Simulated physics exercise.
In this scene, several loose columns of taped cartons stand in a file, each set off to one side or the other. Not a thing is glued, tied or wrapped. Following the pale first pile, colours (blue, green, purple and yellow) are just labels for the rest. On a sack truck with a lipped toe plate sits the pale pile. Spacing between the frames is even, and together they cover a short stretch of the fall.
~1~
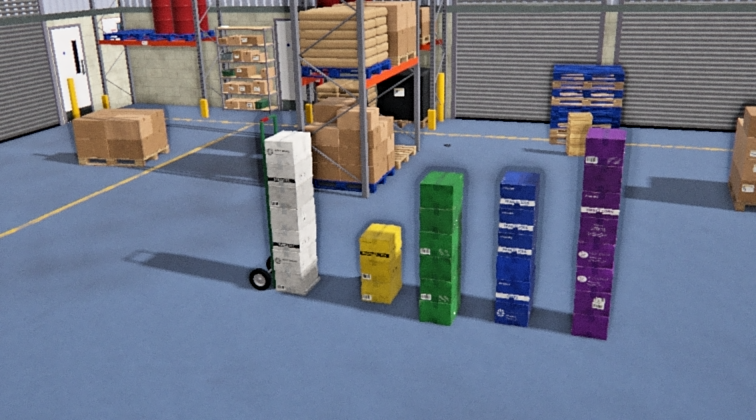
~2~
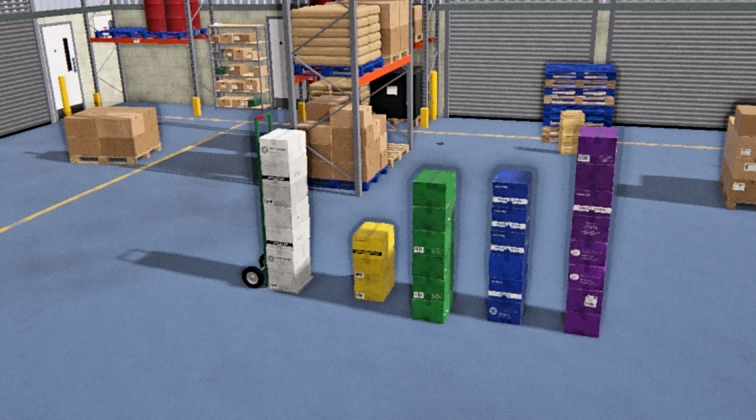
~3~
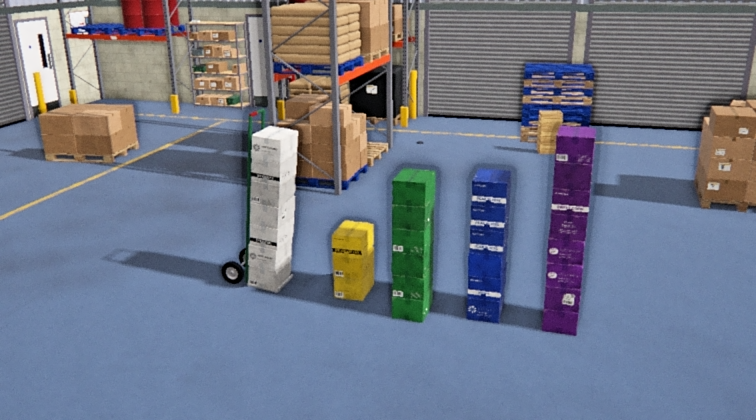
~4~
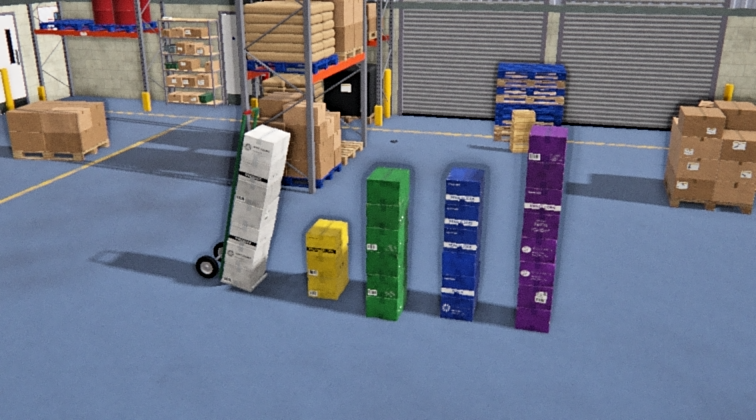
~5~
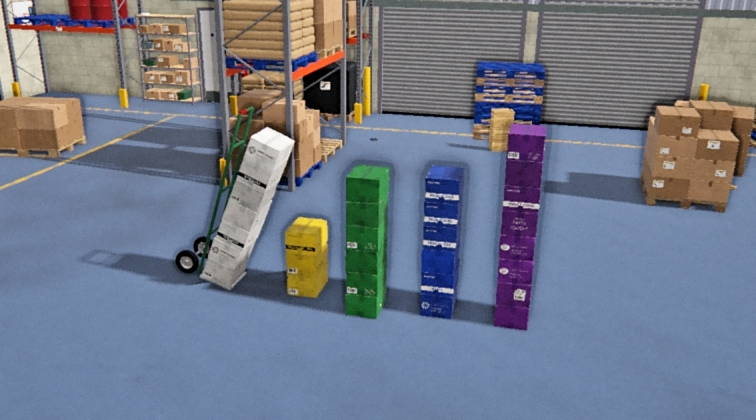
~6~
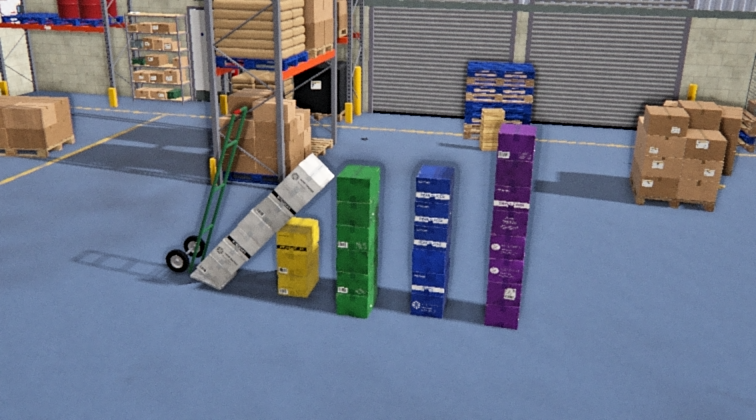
In a warehouse, a white stack of cartons on a green hand truck leans slowly rightward, then tilts steeply away from the truck's frame above a short yellow stack, while the yellow, green, blue and purple stacks stay upright.
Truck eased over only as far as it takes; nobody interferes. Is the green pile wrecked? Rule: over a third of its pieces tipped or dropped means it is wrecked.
No.
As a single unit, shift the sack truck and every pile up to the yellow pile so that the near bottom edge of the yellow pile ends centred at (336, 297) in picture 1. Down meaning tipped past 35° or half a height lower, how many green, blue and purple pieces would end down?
By my count it's green 0, blue 0, purple 0.
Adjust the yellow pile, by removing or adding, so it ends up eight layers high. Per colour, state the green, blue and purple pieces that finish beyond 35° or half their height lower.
Green 6, blue 6, purple 8.
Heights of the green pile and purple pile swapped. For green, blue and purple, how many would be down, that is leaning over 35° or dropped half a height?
Per pile: Green 0; blue 0; purple 0.
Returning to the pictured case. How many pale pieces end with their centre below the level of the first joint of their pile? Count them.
Counting them up gives 4.
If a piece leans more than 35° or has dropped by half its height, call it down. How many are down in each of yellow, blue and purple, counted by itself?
Final tally of down pieces: Yellow = 0; blue = 0; purple = 0.
Soon after the last picture, 7 of the pale pile down; none of the 6 green cartons down (0 of 23 in all colours); top green carton shifted a little; top yellow carton shifted a little.
A little later, 7 of the pale pile down; none of the 6 green cartons down (0 of 23 in all colours); top green carton leaning barely; top yellow carton shifted a little.
At rest, 7 of the pale pile down; none of the 6 green cartons down (0 of 23 in all colours); top green carton shifted a little; top yellow carton shifted half its height. As the last picture would show them, middles, top green carton near (365, 184), top yellow carton near (306, 236).
